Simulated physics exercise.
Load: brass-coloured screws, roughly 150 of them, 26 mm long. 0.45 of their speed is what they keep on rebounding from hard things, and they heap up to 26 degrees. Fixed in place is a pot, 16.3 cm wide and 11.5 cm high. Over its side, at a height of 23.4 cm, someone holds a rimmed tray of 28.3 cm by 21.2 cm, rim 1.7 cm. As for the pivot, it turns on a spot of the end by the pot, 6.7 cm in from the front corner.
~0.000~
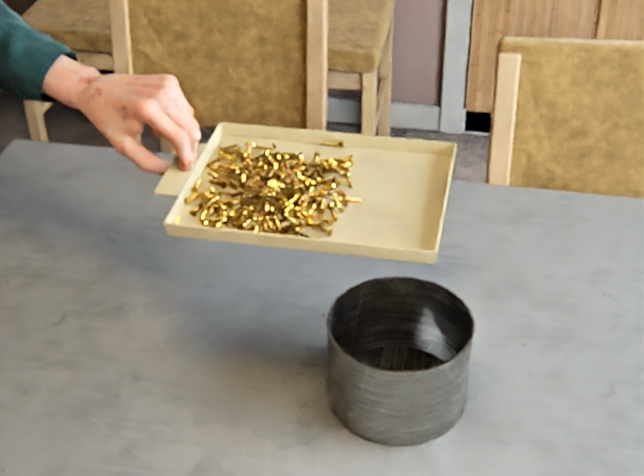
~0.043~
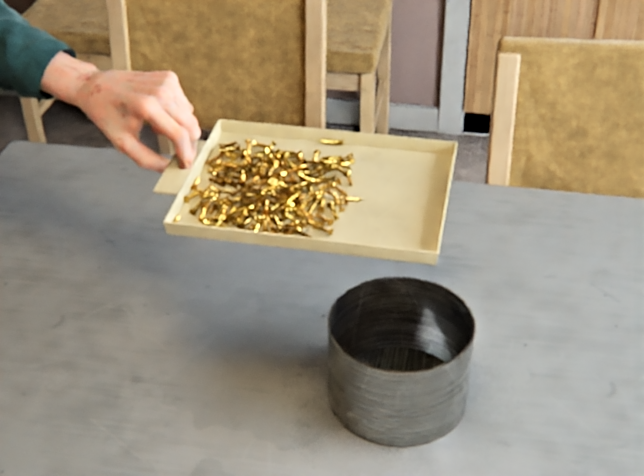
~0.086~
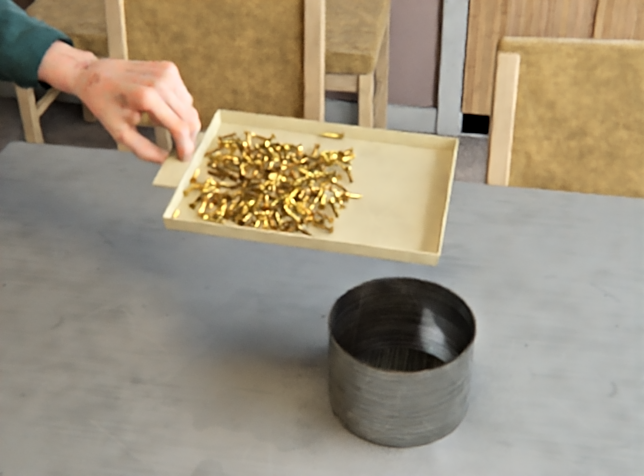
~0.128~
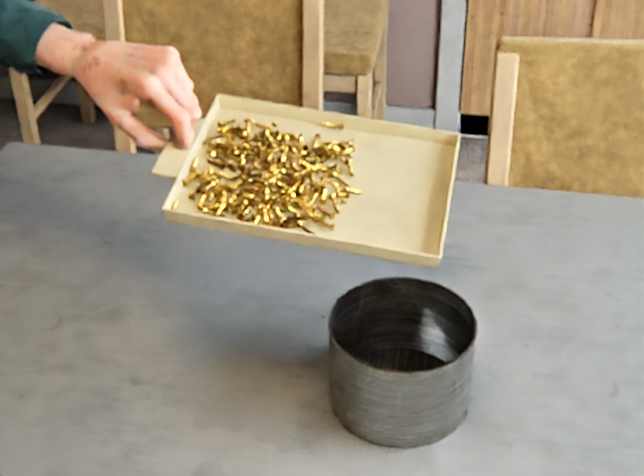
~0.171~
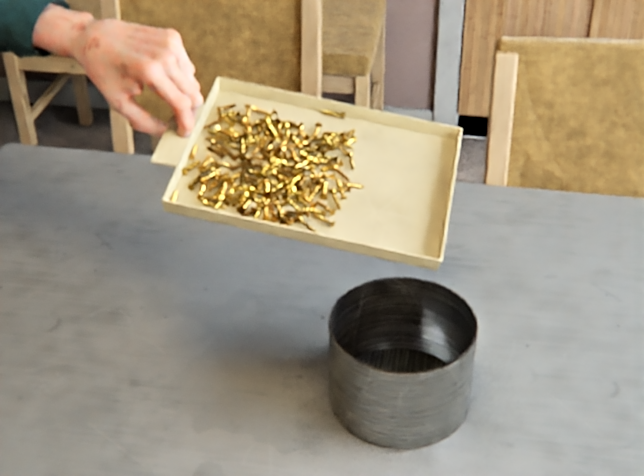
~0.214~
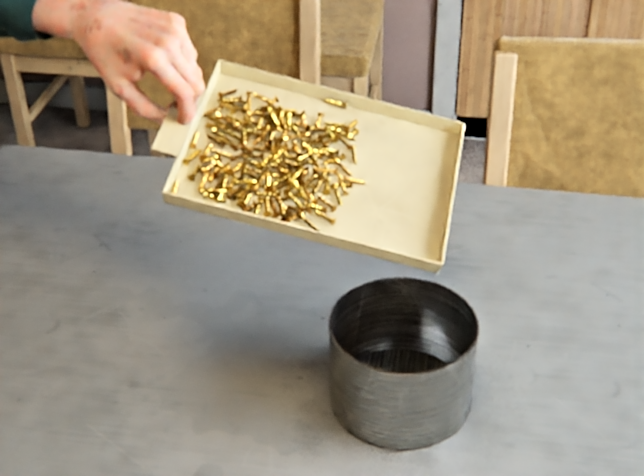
In this clip, a hand holds a shallow cream tray of small brass-coloured screws above a grey table, beside a dark round pot, and raises the left end so the tray slants down to the right while the screws stay bunched.
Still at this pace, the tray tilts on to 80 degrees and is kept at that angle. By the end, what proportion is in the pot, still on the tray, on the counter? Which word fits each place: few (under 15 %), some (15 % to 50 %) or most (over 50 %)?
Pot gets some; left on the tray gets few; counter gets most.
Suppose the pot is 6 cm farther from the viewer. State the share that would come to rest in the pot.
Expect something close to 0 per cent.
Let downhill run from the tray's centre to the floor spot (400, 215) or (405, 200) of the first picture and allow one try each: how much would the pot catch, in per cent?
Roughly 10 % for the first direction, roughly 5 % for the second.
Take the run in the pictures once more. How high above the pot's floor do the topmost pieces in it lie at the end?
It gets to about 1.5 cm.
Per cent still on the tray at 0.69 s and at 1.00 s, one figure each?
In order, 90 and 10.
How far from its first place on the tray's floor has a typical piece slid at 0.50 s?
By then it sits near 5 cm from where it began.
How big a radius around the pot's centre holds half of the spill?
20 cm.
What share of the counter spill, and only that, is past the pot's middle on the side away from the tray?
100 per cent.
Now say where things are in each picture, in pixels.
Tray tilt 0 degrees, front corners at (167, 222) and (435, 251); middle of the pieces at (274, 188); pot at (400, 321), in the first frame.
Tray tilt 1 degrees, front corners at (166, 221) and (436, 251); middle of the pieces at (274, 187), in the second frame.
Tray tilt 3 degrees, front corners at (166, 216) and (437, 253), lowest corner right front; middle of the pieces at (274, 182), in the third frame.
Tray tilt 7 degrees, front corners at (165, 208) and (439, 255), lowest corner right front; middle of the pieces at (275, 173), in the fourth frame.
Tray tilt 12 degrees, front corners at (165, 199) and (440, 259), lowest corner right front; middle of the pieces at (275, 165), in the fifth frame.
Tray tilt 17 degrees, front corners at (166, 191) and (441, 262), lowest corner right front; middle of the pieces at (277, 156); pot at (404, 323). The tray's pace is about 110 degrees a second, in the sixth frame.
Then, at 0.50 s, tilt 48 degrees; the tray holds 100 %, the pot 0 %.
Then, at 0.69 s, tilt 69 degrees; the tray holds 90 %, the pot 0 %.
Then, at 1.00 s, tilt 80 degrees; the tray holds 10 %, the pot 30 %.
By 2.1 s all is still; pot 30 %, tray 5 %, counter 65 %.
